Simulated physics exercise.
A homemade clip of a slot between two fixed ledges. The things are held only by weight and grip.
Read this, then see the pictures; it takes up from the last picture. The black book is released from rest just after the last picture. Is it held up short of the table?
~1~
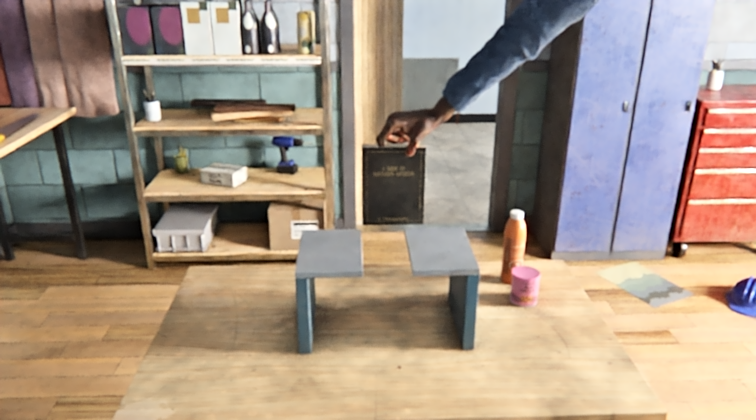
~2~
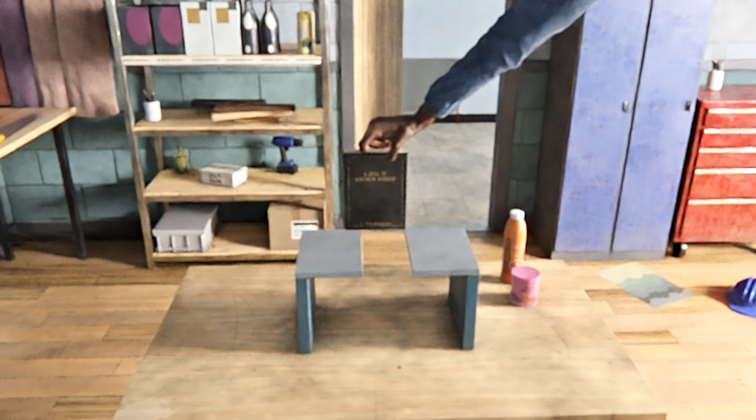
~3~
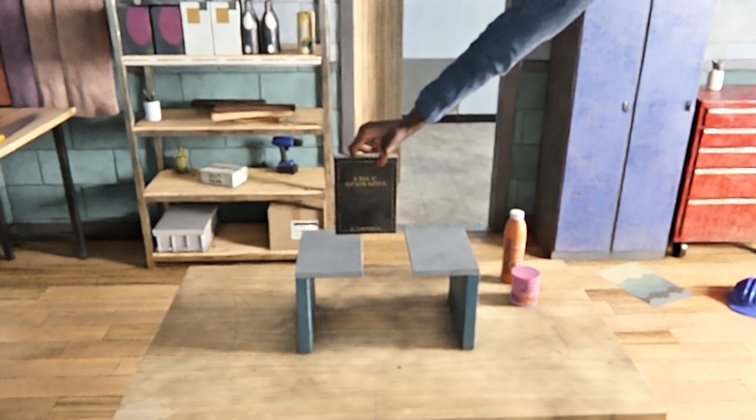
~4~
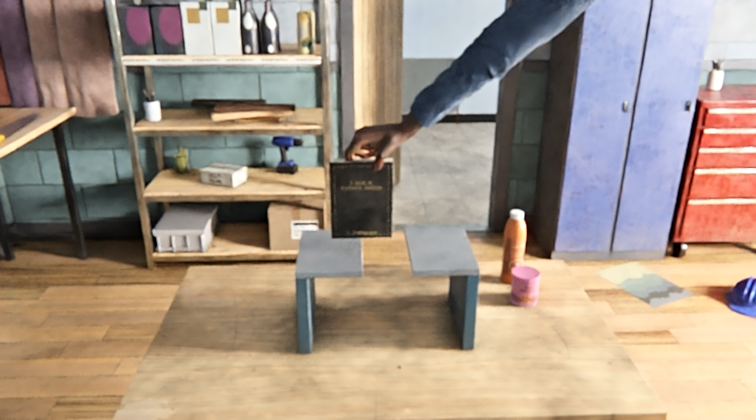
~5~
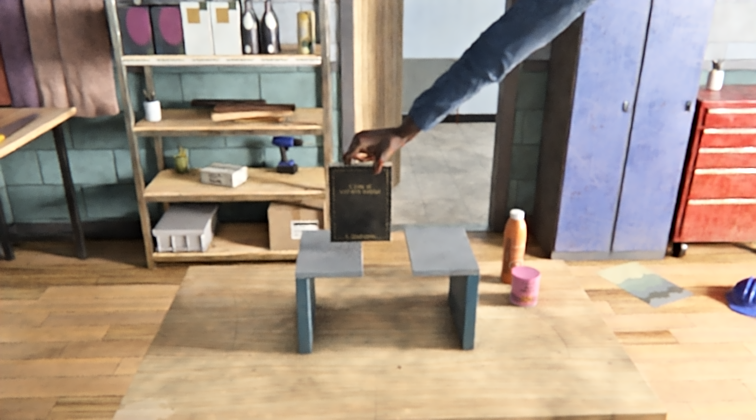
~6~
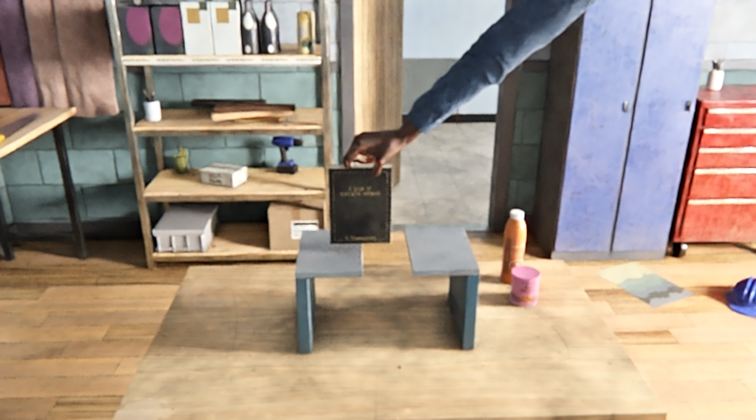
It hangs up at the gap.
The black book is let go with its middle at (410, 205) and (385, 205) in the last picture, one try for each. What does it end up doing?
Well, first time it gets stuck, and next time it gets stuck.
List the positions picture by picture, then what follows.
The first picture shows on its way; black book (393, 185); pink tin (525, 287).
The second picture shows on its way; black book (375, 190); pink tin (525, 287).
The third picture shows on its way; black book (366, 195); pink tin (525, 287).
The fourth picture shows on its way; black book (362, 199); pink tin (525, 287).
The fifth picture shows poised above the slot; black book (360, 203); pink tin (525, 287).
The sixth picture shows poised above the slot; black book (360, 205); pink tin (525, 287).
Then, 0.20 s on from there, black book shifted a little near (360, 213).
Then, 0.60 s on from there, black book shifted a little near (360, 212).
In the end, all 3 unmoved. At the end, from the last picture's camera, black book near (360, 212). The book stays on top.
